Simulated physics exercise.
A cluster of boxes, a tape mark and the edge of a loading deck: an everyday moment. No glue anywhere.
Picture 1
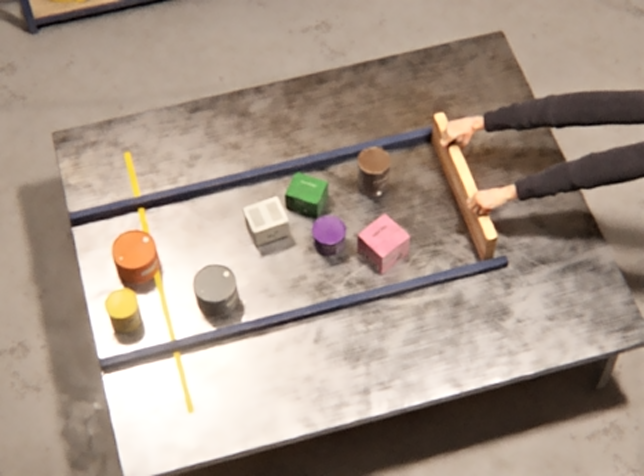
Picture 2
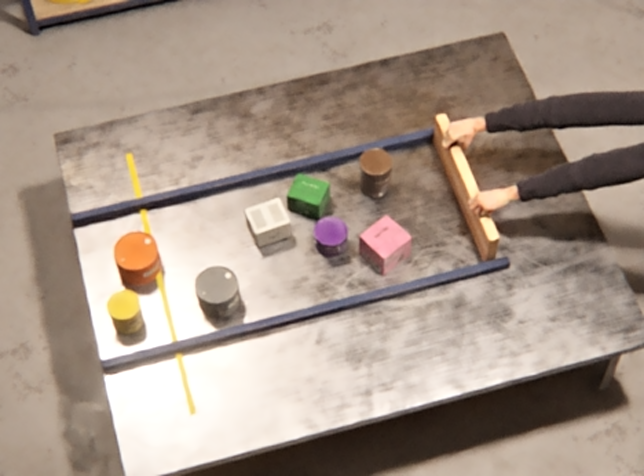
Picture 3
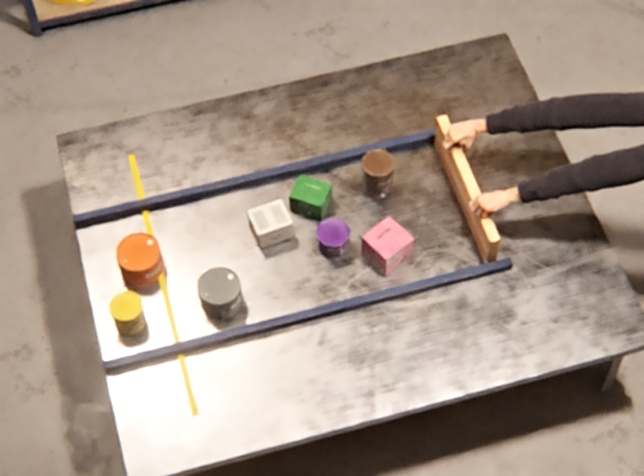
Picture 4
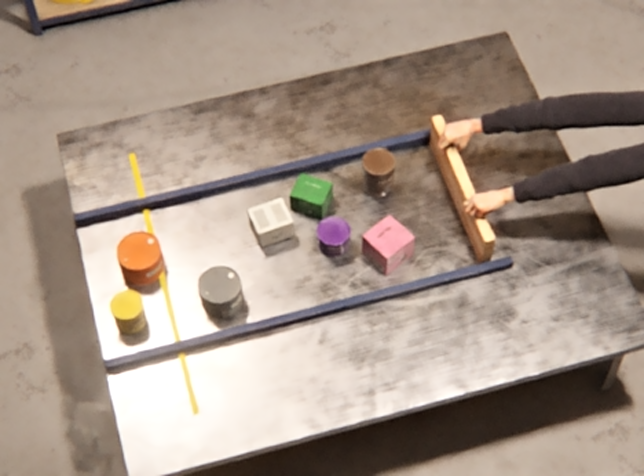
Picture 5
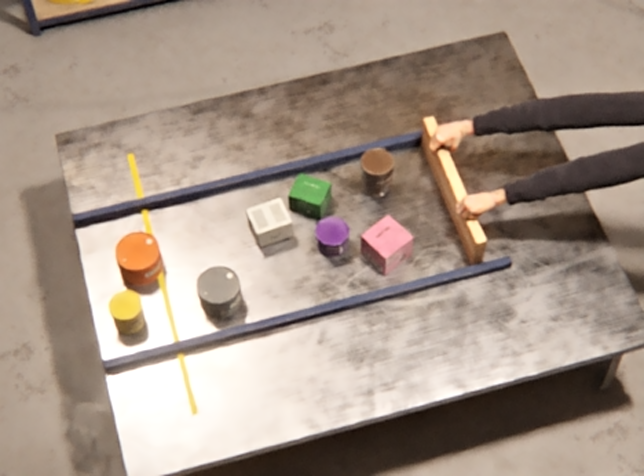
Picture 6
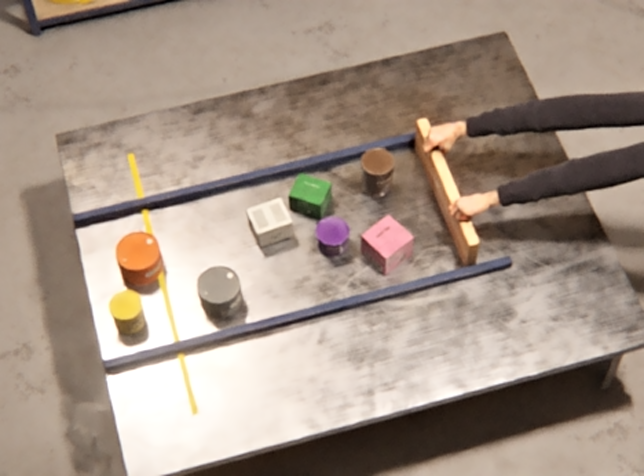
Two hands holding a wooden plank upright on a metal table, then sliding it slightly left toward still, scattered colourful containers and boxes.
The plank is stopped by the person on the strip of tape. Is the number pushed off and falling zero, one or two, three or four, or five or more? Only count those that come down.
It is one or two.
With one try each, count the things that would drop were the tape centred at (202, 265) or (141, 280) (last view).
In that order 0 and 3.
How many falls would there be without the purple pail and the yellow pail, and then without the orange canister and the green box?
First 0, then 1.
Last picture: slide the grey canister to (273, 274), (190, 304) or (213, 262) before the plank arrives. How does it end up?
Spot by spot: It never drops; it never drops; it never drops.
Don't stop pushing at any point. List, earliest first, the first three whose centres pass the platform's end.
Sequence: Yellow pail, then orange canister, then grey canister.
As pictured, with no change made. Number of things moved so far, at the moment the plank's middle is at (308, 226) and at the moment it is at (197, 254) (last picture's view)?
I make it 5 at the first spot and 8 at the other.
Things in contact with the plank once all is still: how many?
It touches 3.
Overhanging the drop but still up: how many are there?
The total here is 1.
A little later, none off yet; yellow pail at rest near (128, 312); orange canister at rest near (140, 258); grey canister at rest near (220, 291).
Next, none off yet; yellow pail at rest near (128, 312); orange canister shifted a little near (127, 261); grey canister shifted about its own width near (166, 305).
When it is over, the number that fall off is one or two; down, orange canister and yellow pail.
